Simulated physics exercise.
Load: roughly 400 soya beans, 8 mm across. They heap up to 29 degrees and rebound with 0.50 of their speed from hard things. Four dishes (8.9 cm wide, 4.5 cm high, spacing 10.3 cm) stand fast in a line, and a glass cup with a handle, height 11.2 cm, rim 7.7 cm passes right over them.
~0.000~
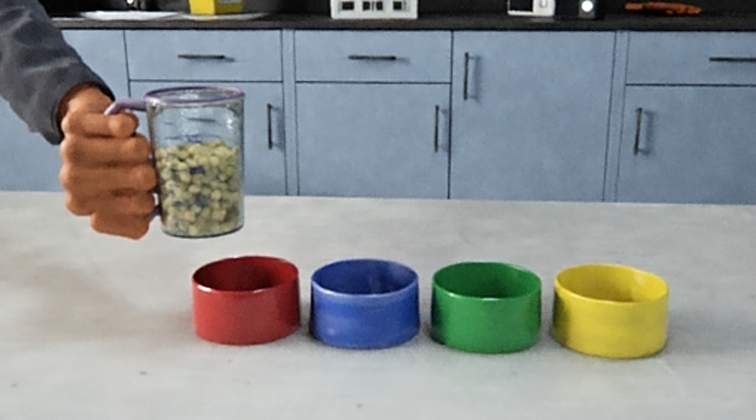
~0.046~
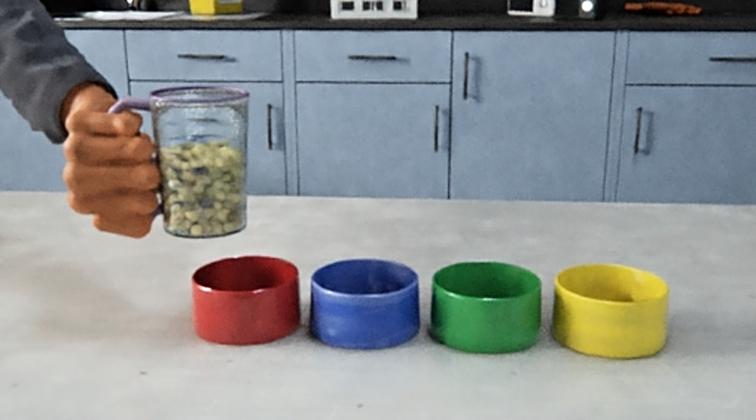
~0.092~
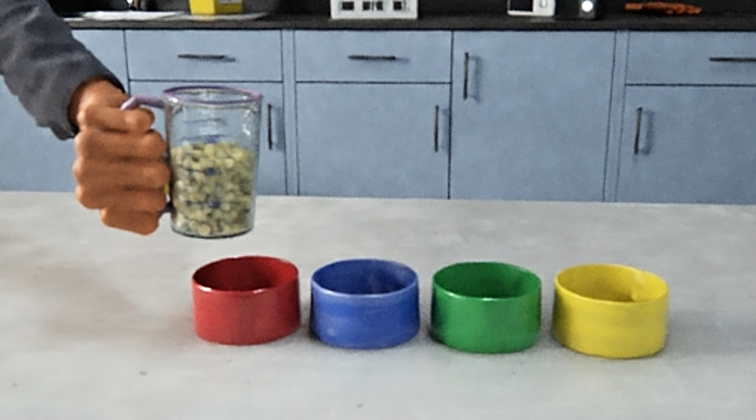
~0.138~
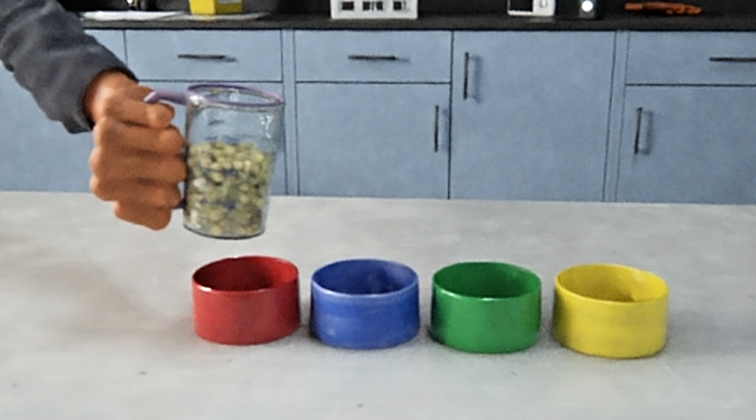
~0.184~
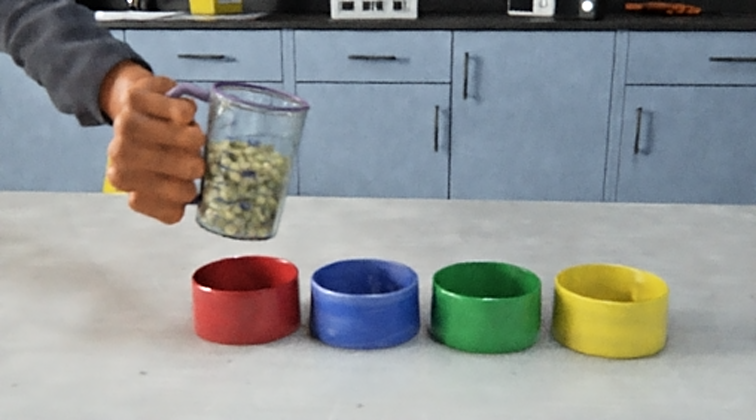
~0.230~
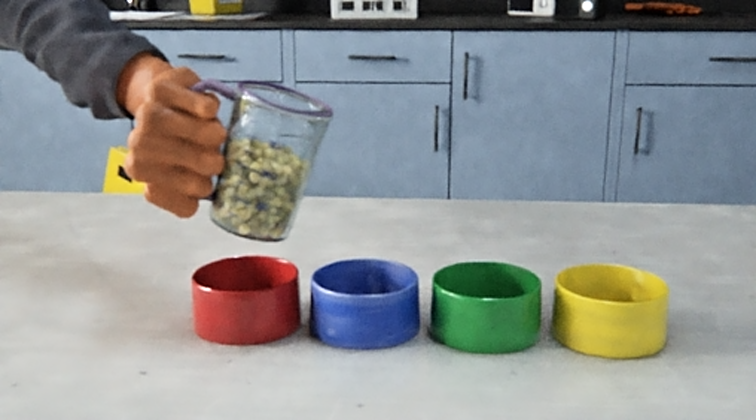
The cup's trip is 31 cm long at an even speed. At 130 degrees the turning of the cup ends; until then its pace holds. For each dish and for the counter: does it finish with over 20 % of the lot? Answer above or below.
Red dish: Below; blue dish: Below; green dish: Below; yellow dish: Above; on the counter: Above.
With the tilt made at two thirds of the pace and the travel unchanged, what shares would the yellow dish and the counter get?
Then: Yellow 90; counter 10.
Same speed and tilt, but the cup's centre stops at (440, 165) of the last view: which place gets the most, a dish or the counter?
The winner: Green.
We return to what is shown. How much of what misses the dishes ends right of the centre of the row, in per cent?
Roughly 100 per cent.
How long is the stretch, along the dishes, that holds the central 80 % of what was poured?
About 18 cm.
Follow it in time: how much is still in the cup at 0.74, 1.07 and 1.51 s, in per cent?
In turn: 100, 85, 0.
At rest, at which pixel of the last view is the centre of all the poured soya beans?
Near (628, 314).
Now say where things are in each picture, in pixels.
Cup at (199, 161), tilt 0 degrees, lip at (241, 94), moved 0.0 cm; middle of the pieces at (199, 181); red dish at (246, 274); blue dish at (365, 277); green dish at (486, 280); yellow dish at (611, 283), in the first frame.
Cup at (203, 161), tilt 1 degrees, lip at (246, 95), moved 0.3 cm; middle of the pieces at (202, 181), in the second frame.
Cup at (213, 161), tilt 4 degrees, lip at (260, 98), moved 1.2 cm; middle of the pieces at (212, 181), in the third frame.
Cup at (230, 162), tilt 8 degrees, lip at (283, 102), moved 2.6 cm; middle of the pieces at (227, 181), in the fourth frame.
Cup at (249, 162), tilt 13 degrees, lip at (307, 108), moved 4.2 cm; middle of the pieces at (244, 181), in the fifth frame.
Cup at (267, 162), tilt 18 degrees, lip at (331, 113), moved 5.8 cm; middle of the pieces at (261, 181); red dish at (246, 274); blue dish at (365, 277); green dish at (486, 280); yellow dish at (611, 283). Its pace works out near 105 degrees a second; the hand travels 34 cm a second, in the sixth frame.
After 0.74 s, tilt 72 degrees; cup holds 100 %.
Then, at 1.07 s, tilt 106 degrees; cup holds 85 %, yellow 5 %.
After 1.51 s, tilt 130 degrees; cup holds 0 %, yellow 75 %.
By 2.3 s all is still; red 0 %, blue 0 %, green 0 %, yellow 75 %, counter 25 %.
